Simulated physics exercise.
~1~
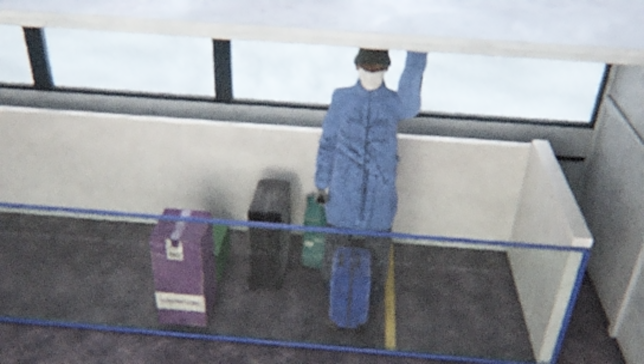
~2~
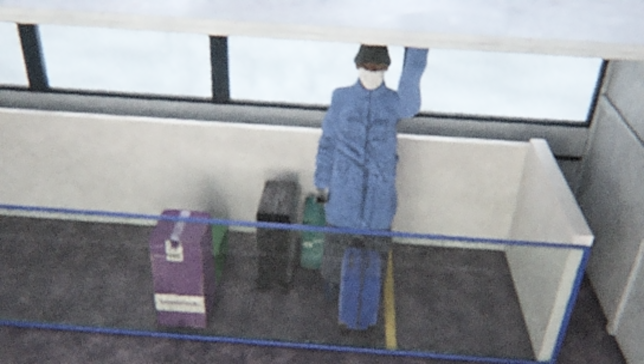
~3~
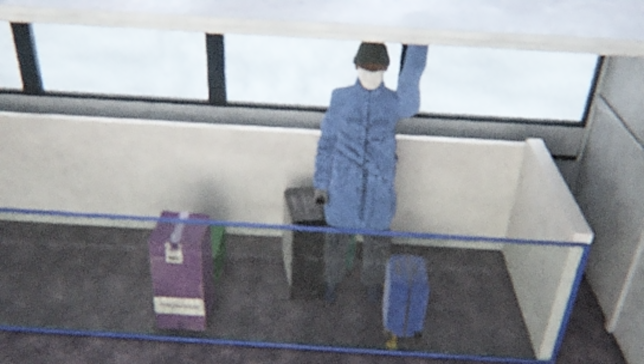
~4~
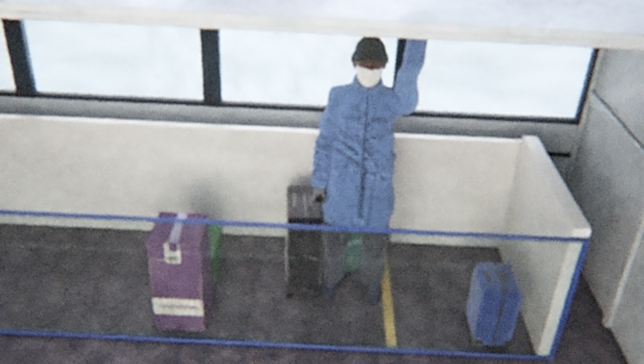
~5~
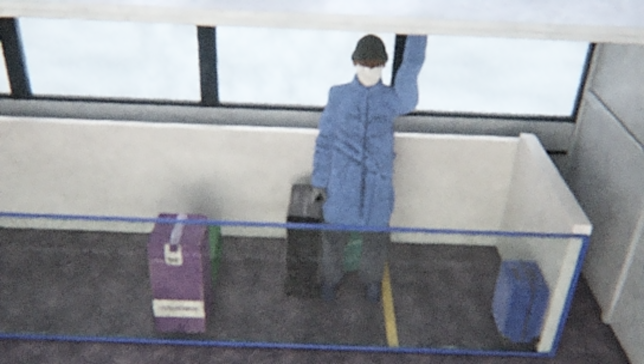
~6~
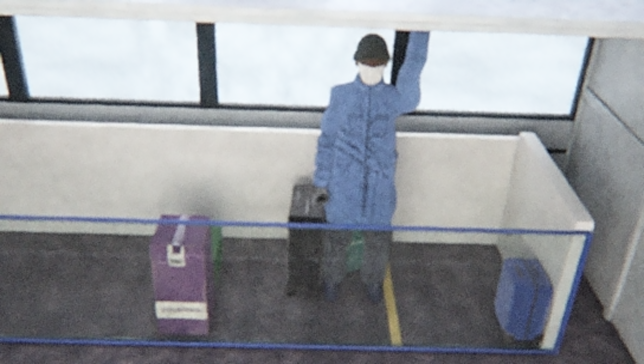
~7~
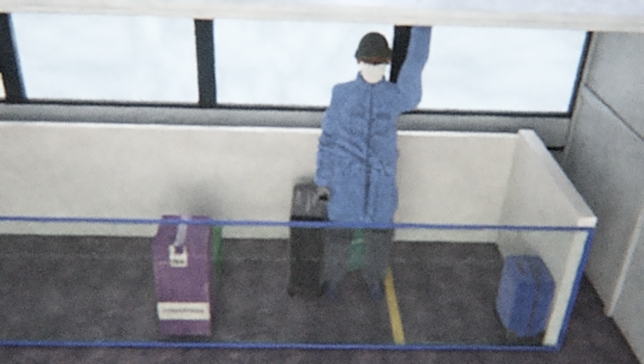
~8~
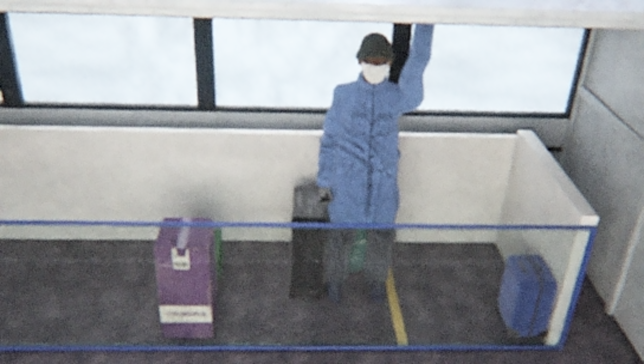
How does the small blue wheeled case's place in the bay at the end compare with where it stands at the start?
At the start it stands in front of the person, just left of the yellow line. At the end it is well to the right of the line, by the right end wall of the bay.
